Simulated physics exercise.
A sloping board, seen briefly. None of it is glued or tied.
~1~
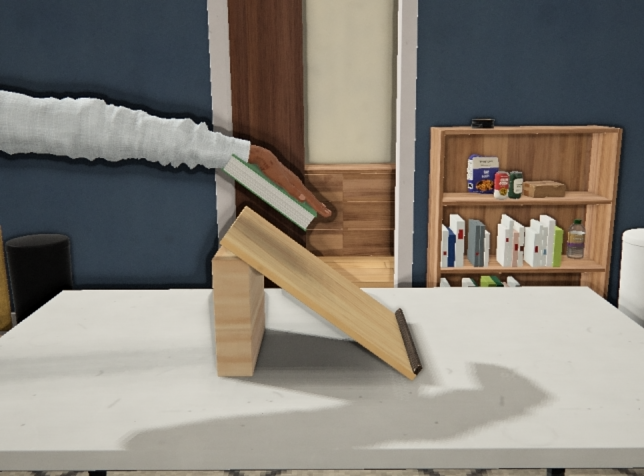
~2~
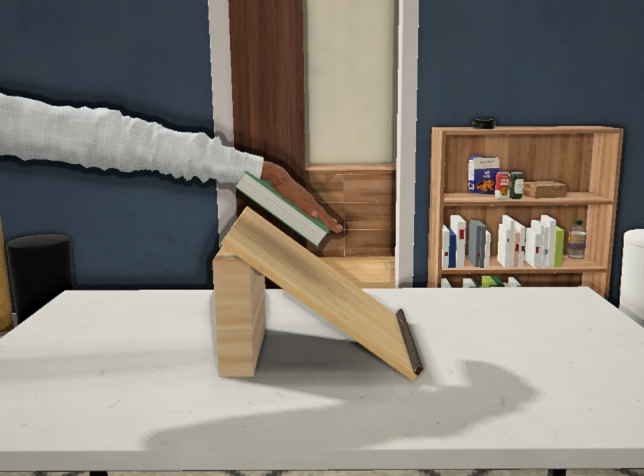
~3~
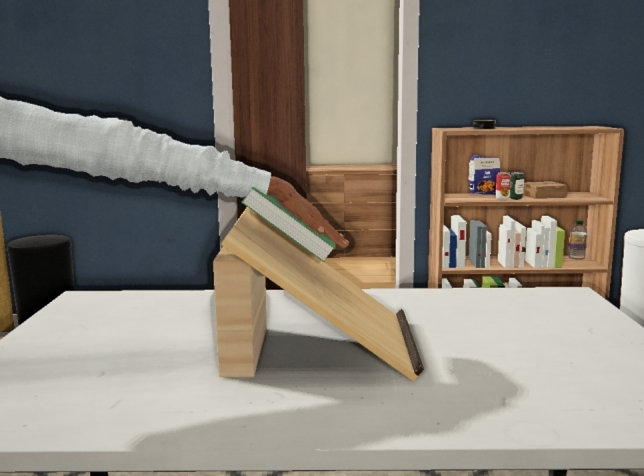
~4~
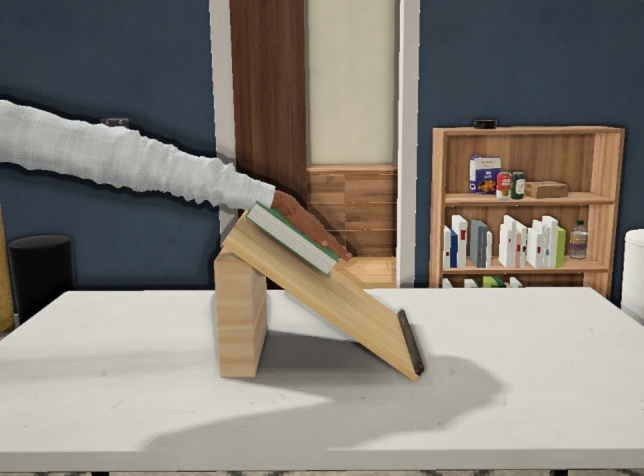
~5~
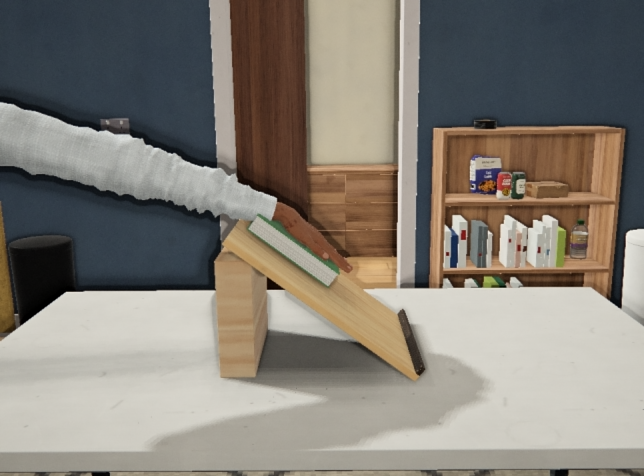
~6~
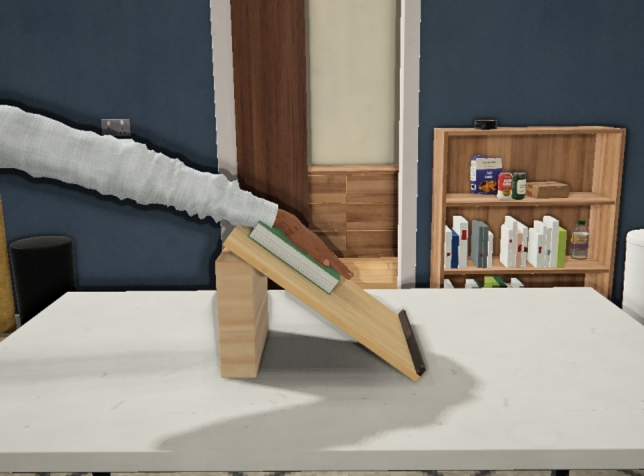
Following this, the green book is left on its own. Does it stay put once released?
No.
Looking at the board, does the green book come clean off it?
Green book - still on top.
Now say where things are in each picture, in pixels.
In the first frame, still above its spot; green book (272, 188).
In the second frame, still above its spot; green book (284, 204).
In the third frame, still above its spot; green book (290, 219).
In the fourth frame, still above its spot; green book (294, 232).
In the fifth frame, still above its spot; green book (295, 244).
In the sixth frame, set down, still held; green book (296, 251).
Then, 0.30 s on from there, green book shifted a little near (306, 259).
Then, 0.50 s on from there, green book shifted a little near (338, 281).
Then, 0.60 s on from there, green book shifted about its own width near (361, 298).
Then, 0.70 s on from there, green book shifted about its own width near (372, 306).
In the end, moved from the start, green book. At the end, from the last picture's camera, green book near (374, 307). The green book runs down the board.
